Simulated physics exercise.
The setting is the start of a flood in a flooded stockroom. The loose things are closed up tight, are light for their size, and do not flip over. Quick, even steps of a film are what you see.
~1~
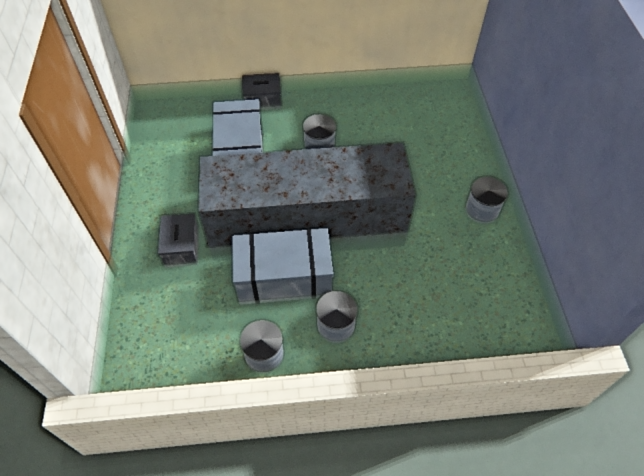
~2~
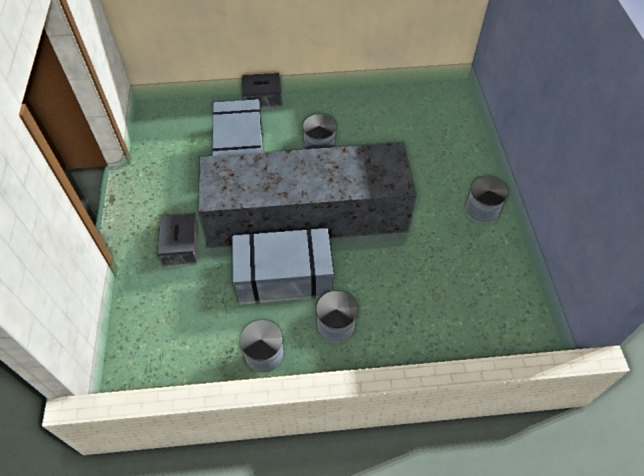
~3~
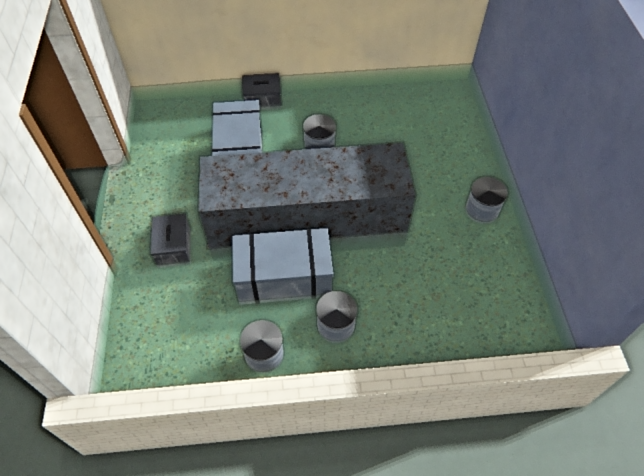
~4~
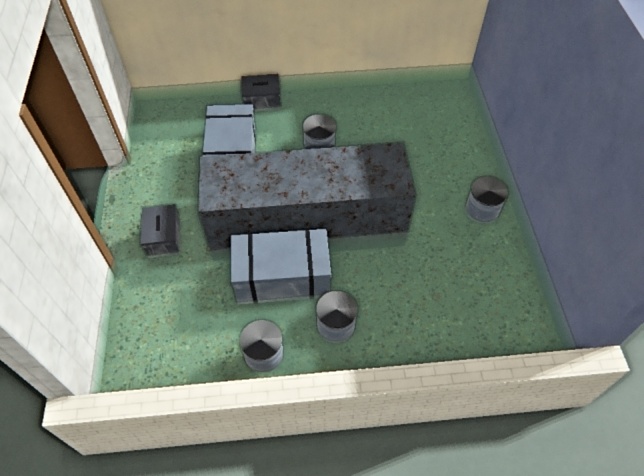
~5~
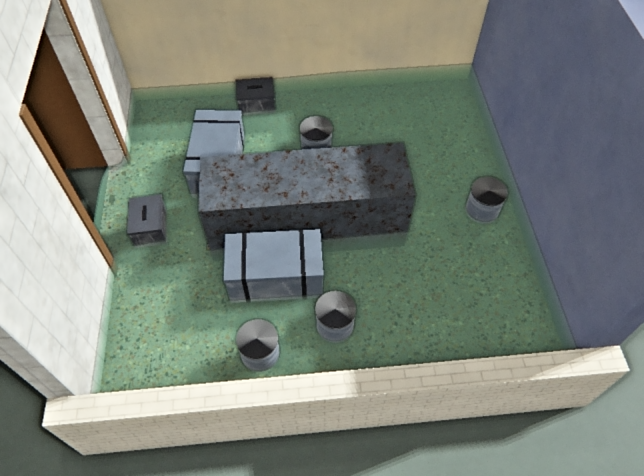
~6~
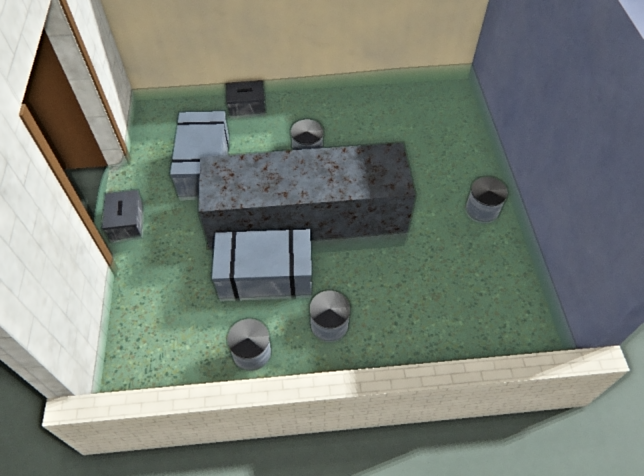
A flooded stockroom with pale walls at the left and back and a blue wall at the right is seen from above by a still camera. Around a large, mottled dark grey block in green water sit two strapped pale blue trunks, two small dark boxes and four grey round containers. The brown door at left opens, then the nearer dark box drifts left toward the doorway, followed by smaller leftward drifts of both trunks, the far box and three round containers.
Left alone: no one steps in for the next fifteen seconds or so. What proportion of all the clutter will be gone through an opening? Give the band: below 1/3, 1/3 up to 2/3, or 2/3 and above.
Band: 2/3 and above.
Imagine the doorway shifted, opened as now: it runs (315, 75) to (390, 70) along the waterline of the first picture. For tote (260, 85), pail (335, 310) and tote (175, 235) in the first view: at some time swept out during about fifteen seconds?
In the order given: Escapes, remains, remains.
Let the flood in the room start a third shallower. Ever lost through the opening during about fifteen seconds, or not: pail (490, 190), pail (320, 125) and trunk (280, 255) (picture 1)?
Held back, then escapes, then escapes.
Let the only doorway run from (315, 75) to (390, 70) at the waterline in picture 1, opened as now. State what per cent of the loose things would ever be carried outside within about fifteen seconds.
Close to 50 %, I think.
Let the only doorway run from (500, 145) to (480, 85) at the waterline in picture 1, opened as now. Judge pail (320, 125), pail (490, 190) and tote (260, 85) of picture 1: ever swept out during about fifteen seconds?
Each in turn: Exits, exits, exits.
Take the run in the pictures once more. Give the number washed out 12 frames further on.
3 in all.
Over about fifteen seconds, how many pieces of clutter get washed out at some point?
That gives 7.
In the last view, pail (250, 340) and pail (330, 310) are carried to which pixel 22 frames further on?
(101, 221) and (152, 273), roughly.
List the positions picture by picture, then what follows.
In the first frame, a tote at (177, 233), afloat; a trunk at (237, 130), afloat; 0 of 8 have shifted.
In the second frame, a tote at (177, 233) floats; a trunk at (237, 130) floats; 0 of 8 have shifted.
In the third frame, a tote at (169, 233), afloat, close to its start; a trunk at (236, 131), afloat; 1 of 8 have shifted.
In the fourth frame, a tote at (158, 224) floats, close to its start; a trunk at (228, 134), afloat, close to its start; 2 of 8 have shifted.
In the fifth frame, a tote at (145, 213) floats, a stride from its start; a trunk at (213, 140), afloat, close to its start; 4 of 8 have shifted.
In the sixth frame, a tote at (120, 208), afloat, a stride from its start; a trunk at (199, 142), afloat, a stride from its start; 7 of 8 have shifted.
A moment on, 1 of 8 are out; 7 afloat.
Next, 3 of 8 are out; 5 afloat.
Later, 5 of 8 are out; 3 afloat.
In the end, 7 of 8 are out; 1 afloat.
